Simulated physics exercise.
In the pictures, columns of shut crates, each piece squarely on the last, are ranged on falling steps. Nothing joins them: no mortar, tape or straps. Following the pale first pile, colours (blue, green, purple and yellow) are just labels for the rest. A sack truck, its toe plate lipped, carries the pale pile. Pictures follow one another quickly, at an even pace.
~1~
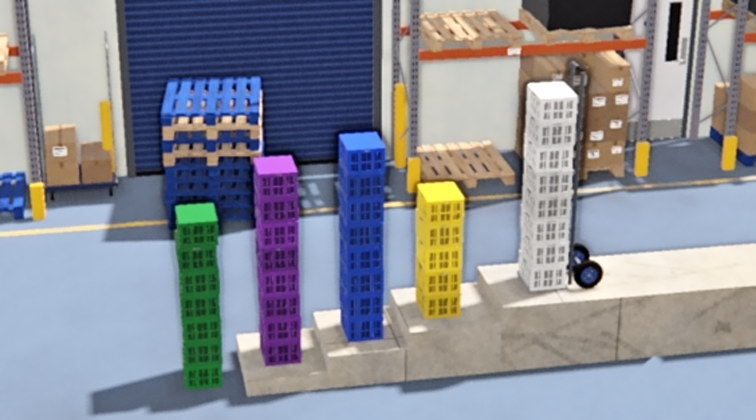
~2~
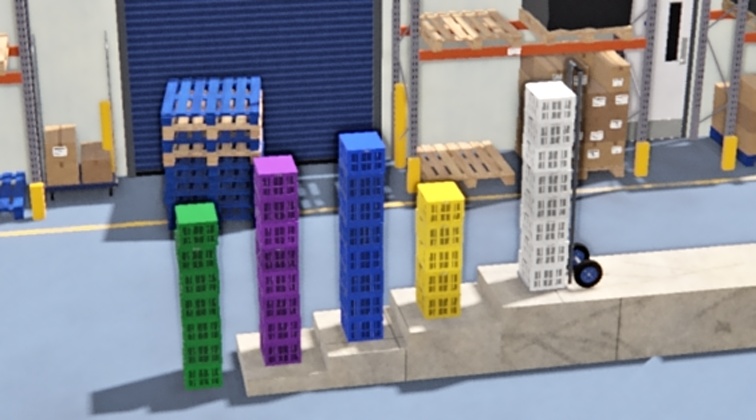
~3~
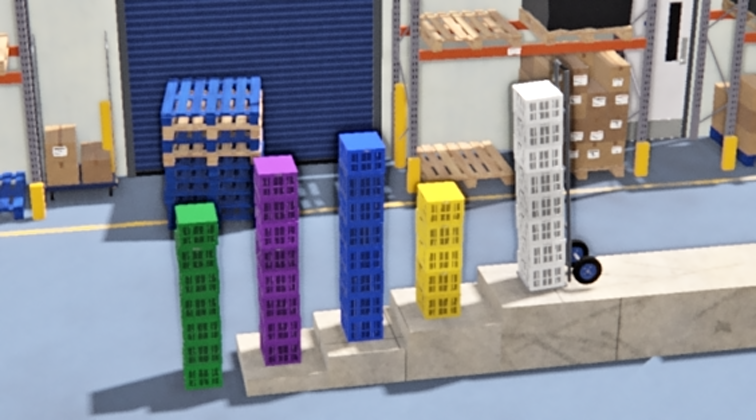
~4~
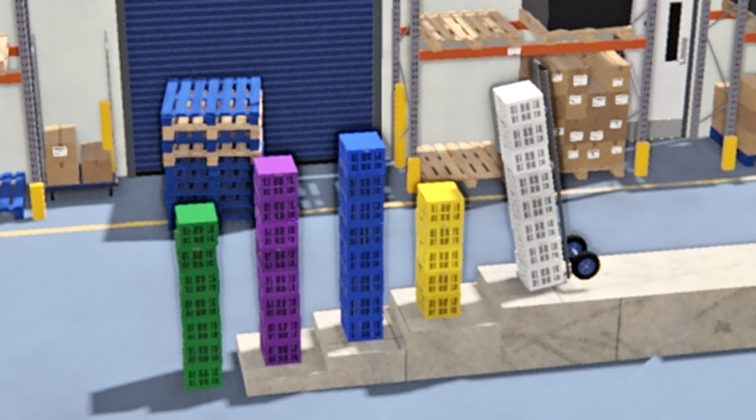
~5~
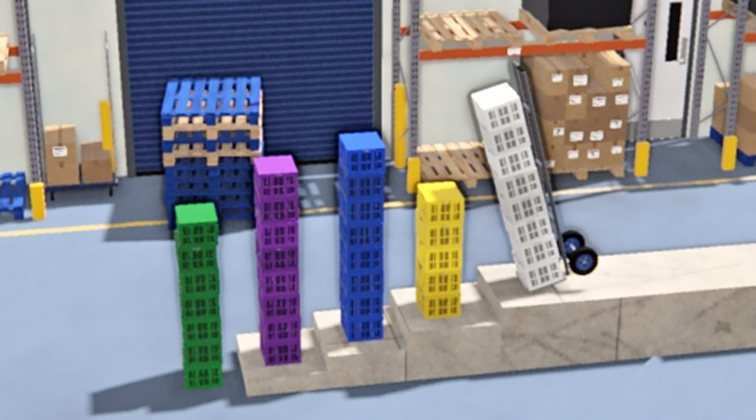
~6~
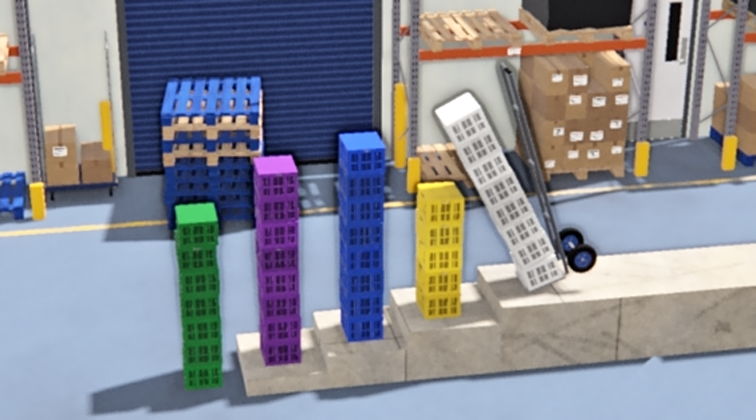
In a warehouse with a blue roller door, stacks of green, purple, blue and yellow crates stand on steps beside a taller-set white stack on a hand truck. The white stack starts upright, then leans left, slightly at first and then steeply, toward the yellow stack, while the other stacks stay still.
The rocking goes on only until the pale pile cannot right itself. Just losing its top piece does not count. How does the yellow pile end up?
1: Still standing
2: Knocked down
2, knocked down.
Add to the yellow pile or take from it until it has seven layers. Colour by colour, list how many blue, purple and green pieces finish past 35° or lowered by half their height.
By colour, I'd count blue 7, purple 8, green 6.
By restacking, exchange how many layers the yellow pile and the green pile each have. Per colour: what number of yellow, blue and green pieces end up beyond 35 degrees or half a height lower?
Yellow: 6, blue: 7, green: 5.
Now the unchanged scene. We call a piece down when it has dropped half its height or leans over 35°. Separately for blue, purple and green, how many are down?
Result per colour: Blue = 8, purple = 7, green = 5.
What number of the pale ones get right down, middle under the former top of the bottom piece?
Count = 4.
Just after the last frame, 7 of the pale pile down; 4 of the 5 yellow crates down (4 of 28 in all colours); top yellow crate tilted clearly, half its height lower; top blue crate tilted clearly.
A moment on, 7 of the pale pile down; 4 of the 5 yellow crates down (25 of 28 in all colours); top yellow crate tilted well over, some two heights lower; top green crate tilted well over, some two heights lower.
When it is over, 7 of the pale pile down; 4 of the 5 yellow crates down (24 of 28 in all colours); top yellow crate tilted well over, some three heights lower; top green crate upside down. In pixels of the last frame, middles, top yellow crate near (276, 290).
